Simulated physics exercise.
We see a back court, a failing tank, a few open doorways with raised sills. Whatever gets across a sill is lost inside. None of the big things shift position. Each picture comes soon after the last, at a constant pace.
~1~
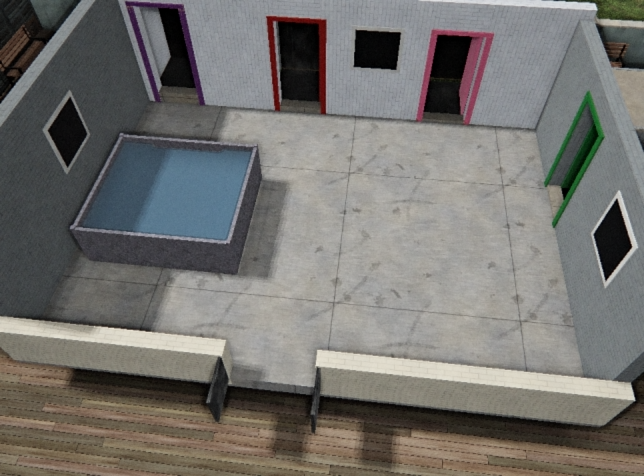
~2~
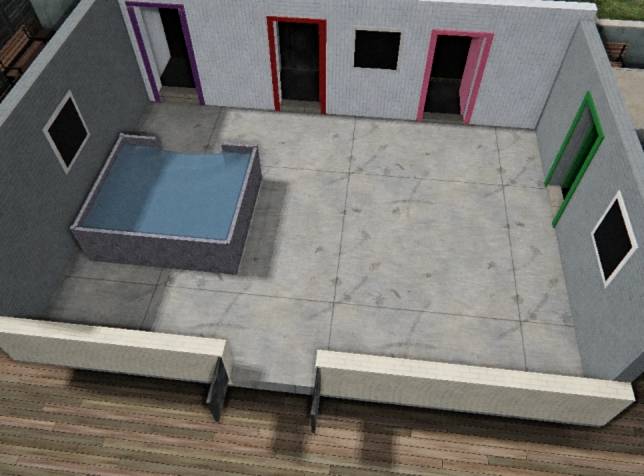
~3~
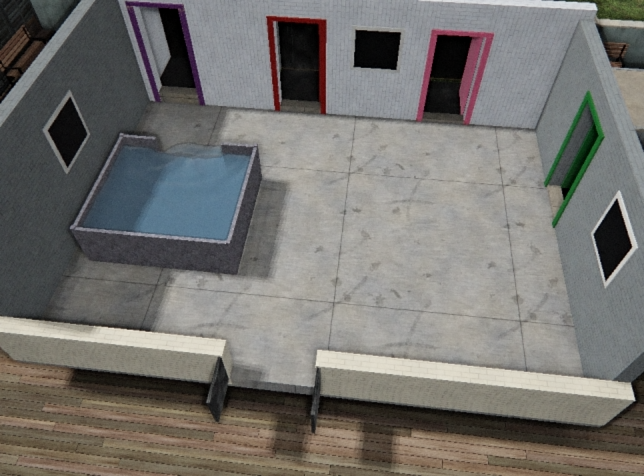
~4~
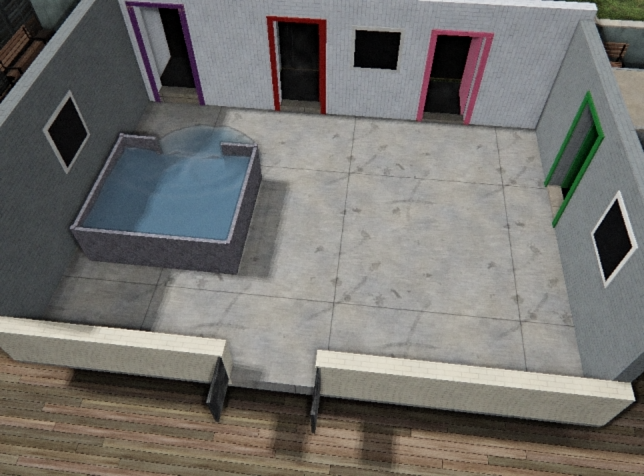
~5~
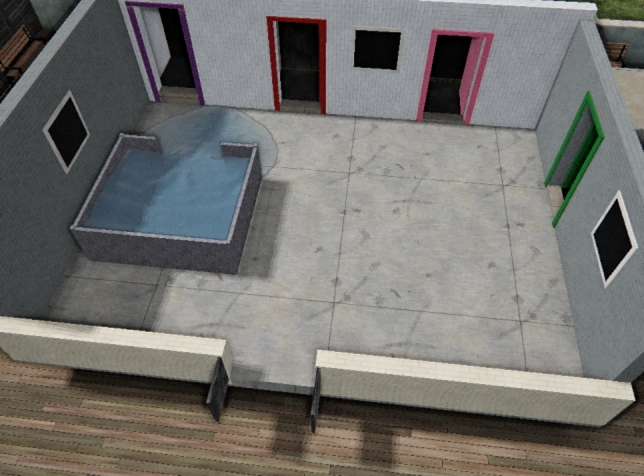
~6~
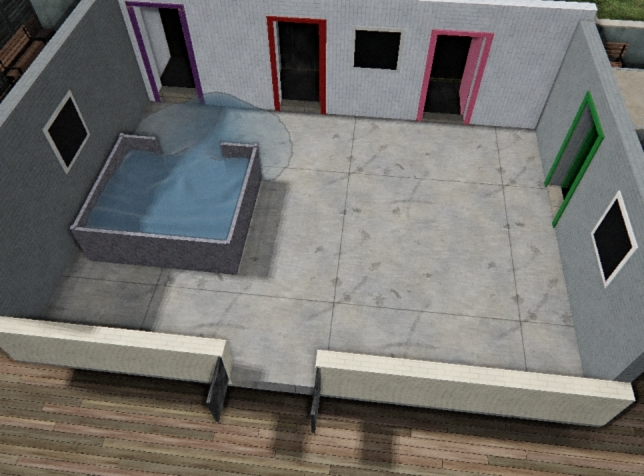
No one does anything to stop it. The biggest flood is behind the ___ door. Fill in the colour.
The biggest flood is behind the purple door.
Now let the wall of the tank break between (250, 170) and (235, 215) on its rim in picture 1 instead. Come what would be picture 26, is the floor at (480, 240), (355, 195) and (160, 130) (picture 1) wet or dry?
Point by point, in the order asked: Waterlogged, waterlogged, bare.
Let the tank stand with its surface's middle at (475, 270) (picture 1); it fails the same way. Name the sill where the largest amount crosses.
The pink-painted one.
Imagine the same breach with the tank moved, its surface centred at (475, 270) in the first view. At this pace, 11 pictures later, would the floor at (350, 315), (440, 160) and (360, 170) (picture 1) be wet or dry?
Point by point, the spots are not hit, hit and hit.
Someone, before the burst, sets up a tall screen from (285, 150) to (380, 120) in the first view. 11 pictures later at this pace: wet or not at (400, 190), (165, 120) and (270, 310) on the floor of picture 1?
Going through them in the order asked, I'd say still bare, then reached by the flood, then still bare.
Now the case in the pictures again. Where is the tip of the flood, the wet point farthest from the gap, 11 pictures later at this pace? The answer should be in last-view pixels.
The flood front should get to about (440, 123).
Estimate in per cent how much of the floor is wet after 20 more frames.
It comes to 50 per cent.
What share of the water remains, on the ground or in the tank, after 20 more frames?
I'd estimate close to 96 per cent.
A moment on, water covers 15 % of the floor; red door a trickle in, pink door not reached, purple door some in, green door not reached.
Next, water covers 25 % of the floor; red door some in, pink door wet at the sill, nothing in, purple door a lot in, green door not reached.
Then, water covers 50 % of the floor; red door some in, pink door wet at the sill, nothing in, purple door a lot in, green door wet at the sill, nothing in.
Later, water covers 80 % of the floor; red door some in, pink door wet at the sill, nothing in, purple door a lot in, green door some in.
In the end, water covers 95 % of the floor; red door some in, pink door wet at the sill, nothing in, purple door a lot in, green door a lot in; the purple door has let in the most.
